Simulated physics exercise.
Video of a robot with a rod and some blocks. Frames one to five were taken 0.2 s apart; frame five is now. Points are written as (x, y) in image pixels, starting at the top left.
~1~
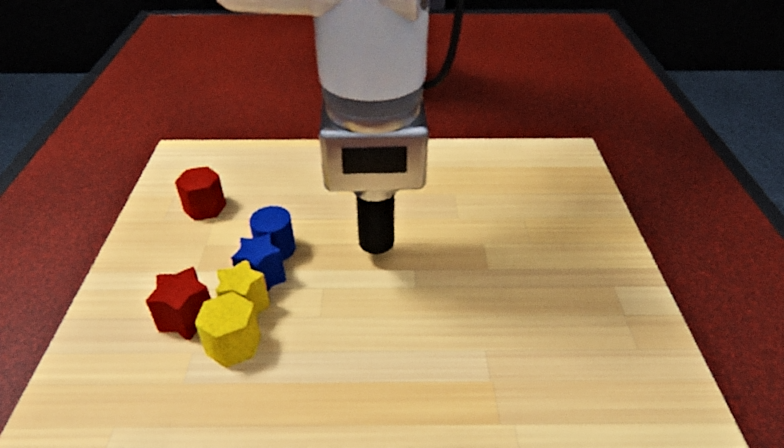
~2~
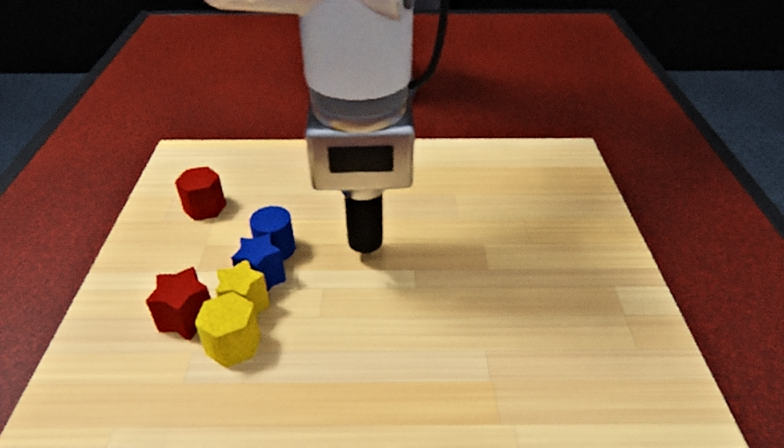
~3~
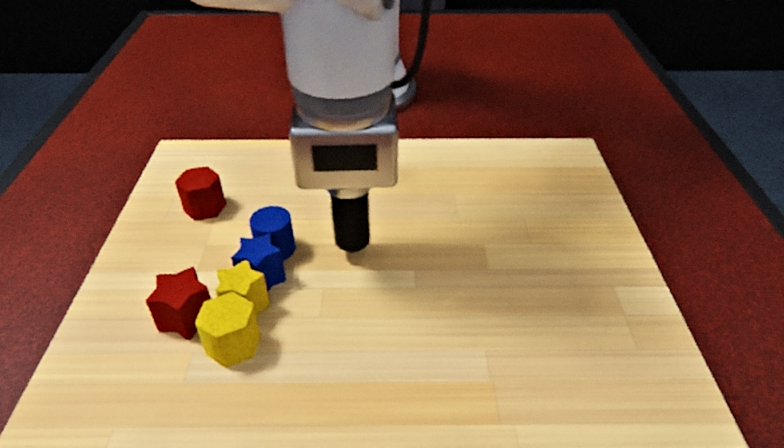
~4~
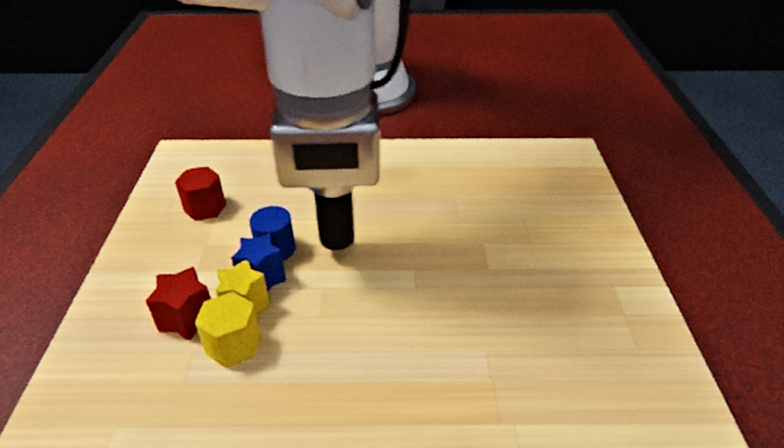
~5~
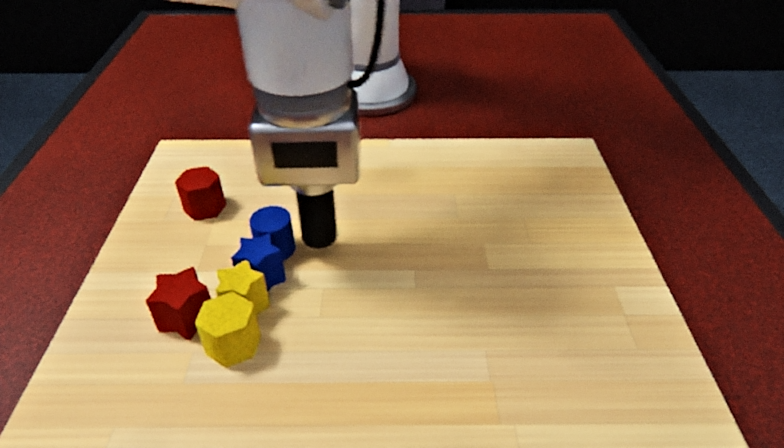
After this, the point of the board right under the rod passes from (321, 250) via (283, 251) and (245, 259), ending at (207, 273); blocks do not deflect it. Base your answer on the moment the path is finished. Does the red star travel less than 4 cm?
That would be a yes.
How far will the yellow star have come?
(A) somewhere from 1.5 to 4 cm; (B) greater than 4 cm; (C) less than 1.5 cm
My answer is option C.
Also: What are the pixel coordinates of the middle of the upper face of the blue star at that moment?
Its top face will be centred at roughly (217, 262).
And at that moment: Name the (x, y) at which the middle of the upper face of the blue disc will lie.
It comes to (187, 219).
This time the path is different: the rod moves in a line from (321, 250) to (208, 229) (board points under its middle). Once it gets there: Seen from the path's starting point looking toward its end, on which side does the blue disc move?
Shifts left.
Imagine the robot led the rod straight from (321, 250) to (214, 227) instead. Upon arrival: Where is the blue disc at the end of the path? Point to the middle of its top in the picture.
I'd guess (186, 221).
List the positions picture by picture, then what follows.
In the first picture, rod's lower end at (377, 243); red star at (176, 287); yellow star at (238, 277); blue star at (256, 248); blue disc at (270, 218).
In the second picture, rod at (365, 242); blocks still.
In the third picture, rod at (352, 241); blocks still.
In the fourth picture, rod at (337, 240); blocks still.
In the fifth picture, rod at (320, 238); red star at (176, 287); yellow star at (238, 277); blue star at (256, 248); blue disc at (270, 218).
The first path, step by step. One third of the way, rod at (280, 240); blue disc at (239, 218).
Two thirds of the way, rod at (240, 248); yellow star at (234, 287); blue star at (233, 258), turned 50° anticlockwise; blue disc at (204, 218).
At the end, rod at (204, 261); red star still; yellow star at (235, 287); blue star at (217, 262), turned 100° anticlockwise; blue disc at (187, 219).
